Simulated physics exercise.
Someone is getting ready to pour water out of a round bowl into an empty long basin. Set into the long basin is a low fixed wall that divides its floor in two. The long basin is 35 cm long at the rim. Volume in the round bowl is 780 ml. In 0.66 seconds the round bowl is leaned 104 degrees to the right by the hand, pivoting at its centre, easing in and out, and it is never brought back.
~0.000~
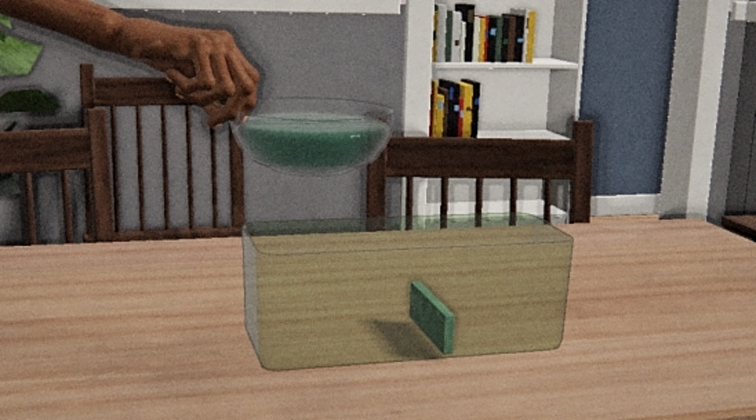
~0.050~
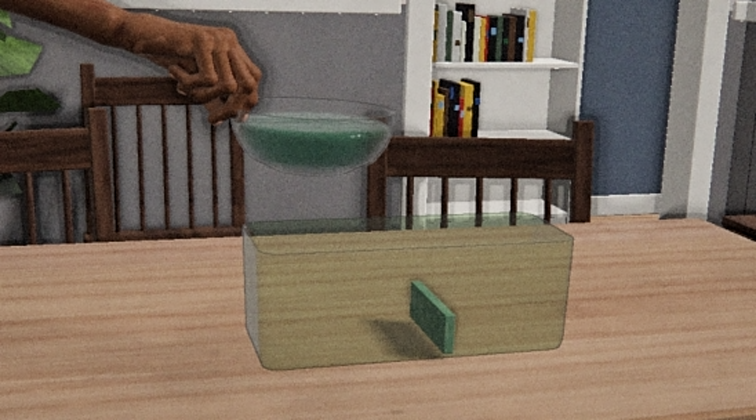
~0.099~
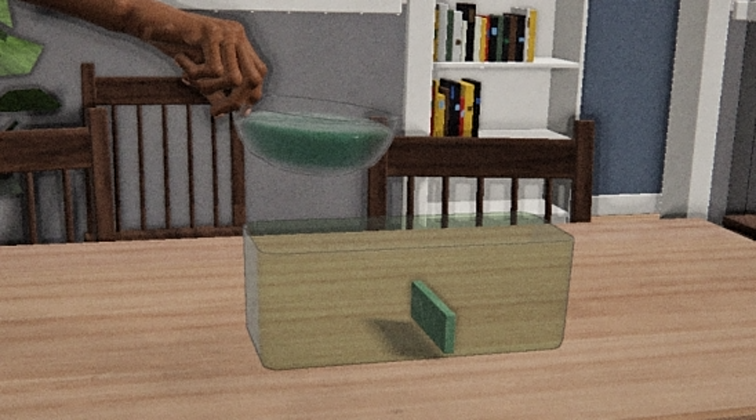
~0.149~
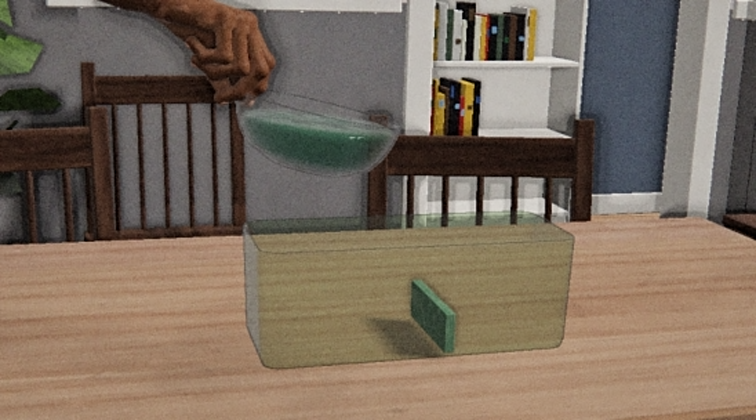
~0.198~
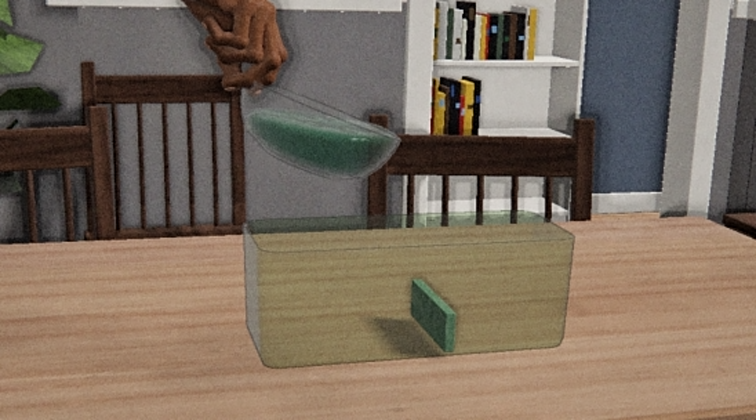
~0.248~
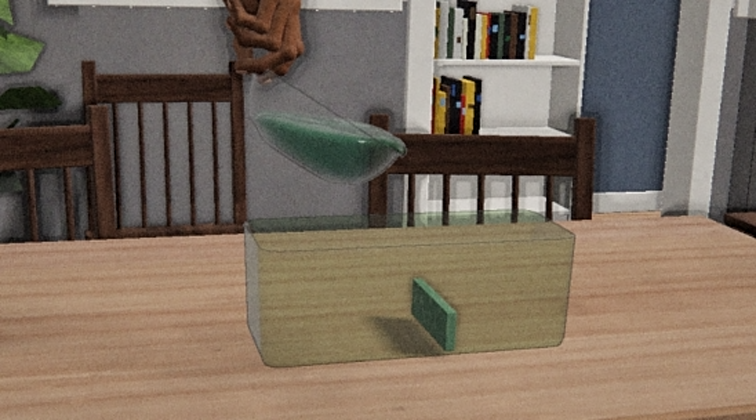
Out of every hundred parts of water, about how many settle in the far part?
About 33 out of 100.
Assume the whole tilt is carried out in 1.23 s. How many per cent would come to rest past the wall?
Estimate: Close to 50 per cent.
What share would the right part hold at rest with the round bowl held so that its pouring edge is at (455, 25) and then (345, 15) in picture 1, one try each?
I'd expect close to 65 per cent and then close to 5 per cent.
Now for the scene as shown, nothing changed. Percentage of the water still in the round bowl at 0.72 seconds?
I'd say some 0 per cent remains.
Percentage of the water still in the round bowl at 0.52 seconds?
Close to 7 percent of the liquid remains at that time.
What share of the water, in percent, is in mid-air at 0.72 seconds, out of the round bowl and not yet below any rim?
Roughly 5 %.
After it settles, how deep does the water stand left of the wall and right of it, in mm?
Depths: Left near 18 mm, right near 16 mm.
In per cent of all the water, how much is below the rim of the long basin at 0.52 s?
About 72 per cent.
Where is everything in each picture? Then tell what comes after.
The first frame shows tilt 0°; pouring edge (392, 110); surface from (234, 123) to (386, 121); the long basin's rim runs from (250, 240) to (552, 228); the wall's top is at (432, 299).
The second frame shows tilt 1°; pouring edge (392, 112); surface from (235, 122) to (386, 123).
The third frame shows tilt 6°; pouring edge (394, 117); surface from (237, 119) to (388, 126).
The fourth frame shows tilt 13°; pouring edge (396, 126); surface from (240, 116) to (390, 128).
The fifth frame shows tilt 21°; pouring edge (395, 138); surface from (245, 113) to (394, 131).
The sixth frame shows tilt 32°; pouring edge (393, 153); surface from (252, 115) to (379, 135); 7 per cent is over the edge.
Then, 0.52 s in, the tilt is 93° and 7 per cent is still to pour, 41 is left of the wall and 31 right of it.
Then, 0.72 s in, the tilt is 104° and 0 per cent is still to pour, 59 is left of the wall and 33 right of it.
Then, 0.93 s in, the tilt is 104° and 0 per cent is still to pour, 60 is left of the wall and 33 right of it.
Then, 1.16 s in, the tilt is 104° and 0 per cent is still to pour, 60 is left of the wall and 33 right of it.
Finally, 60 per cent lies left of the wall, 33 right of it and 7 outside.
